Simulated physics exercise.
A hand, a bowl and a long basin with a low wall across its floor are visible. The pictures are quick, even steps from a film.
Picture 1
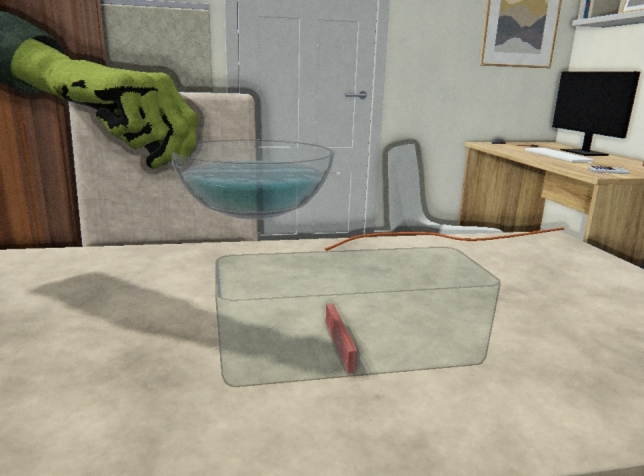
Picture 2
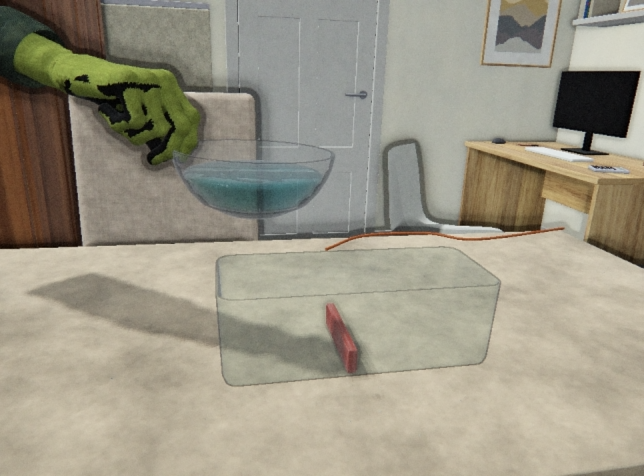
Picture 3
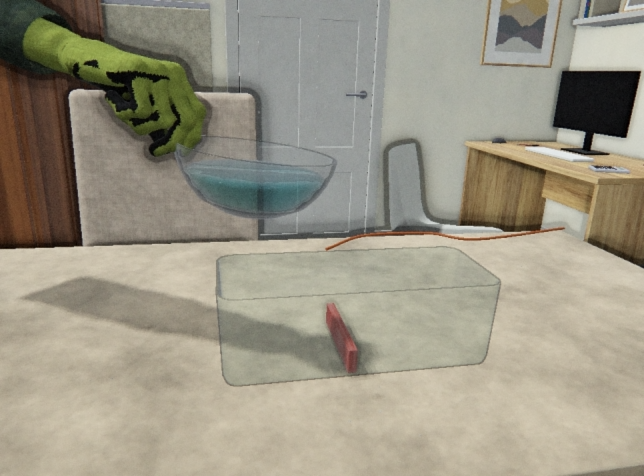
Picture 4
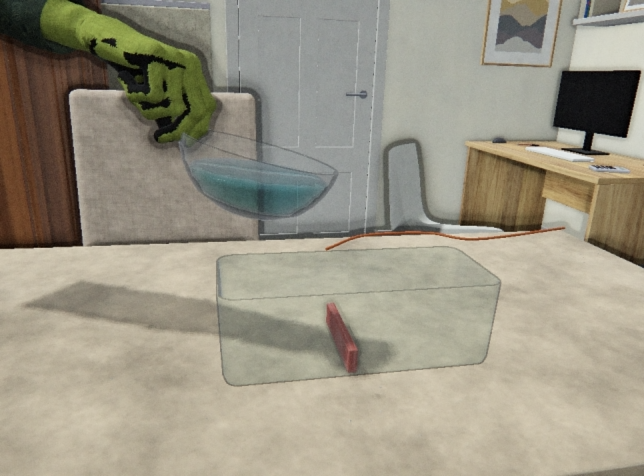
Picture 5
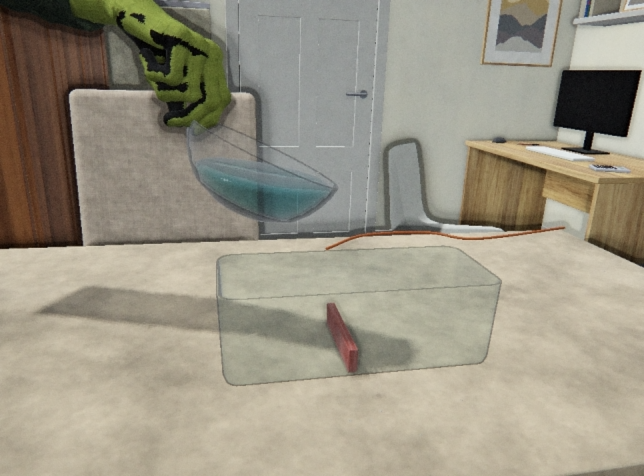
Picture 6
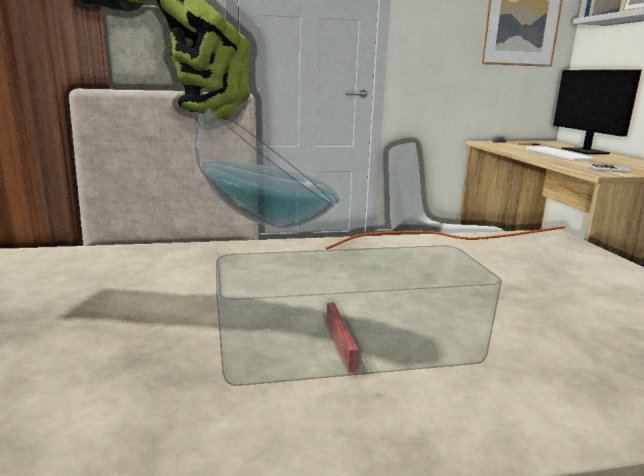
In a room with a desk and monitor, a green hand holds a clear bowl of blue liquid above a transparent basin with a low red wall inside, then rises and steadily tilts the bowl toward the right.
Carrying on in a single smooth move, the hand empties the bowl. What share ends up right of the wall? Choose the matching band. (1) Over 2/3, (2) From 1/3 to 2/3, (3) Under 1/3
2, from 1/3 to 2/3.
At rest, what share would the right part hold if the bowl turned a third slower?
It comes to around 65 per cent.
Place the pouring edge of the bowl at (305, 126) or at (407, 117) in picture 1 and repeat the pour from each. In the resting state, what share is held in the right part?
One after the other: 45 %, 65 %.
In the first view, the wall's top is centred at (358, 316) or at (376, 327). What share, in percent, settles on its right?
Try 1: Some 30 %; try 2: 35 %.
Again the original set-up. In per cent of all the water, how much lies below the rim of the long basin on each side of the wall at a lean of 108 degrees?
You'd find 35 per cent on the left and 55 per cent on the right.
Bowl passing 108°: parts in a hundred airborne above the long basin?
10 %.
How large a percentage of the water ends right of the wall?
That works out to roughly 55 percent.
A moment on, the bowl is tipped right over and 1 per cent is still to pour, 35 is left of the wall and 57 right of it.
Next, the bowl is tipped right over and 0 per cent is still to pour, 34 is left of the wall and 52 right of it.
Then the bowl is tipped right over and 0 per cent is still to pour, 37 is left of the wall and 58 right of it.
Later the bowl is tipped right over and 0 per cent is still to pour, 39 is left of the wall and 57 right of it.
At rest 39 per cent lies left of the wall, 57 right of it and 4 outside.
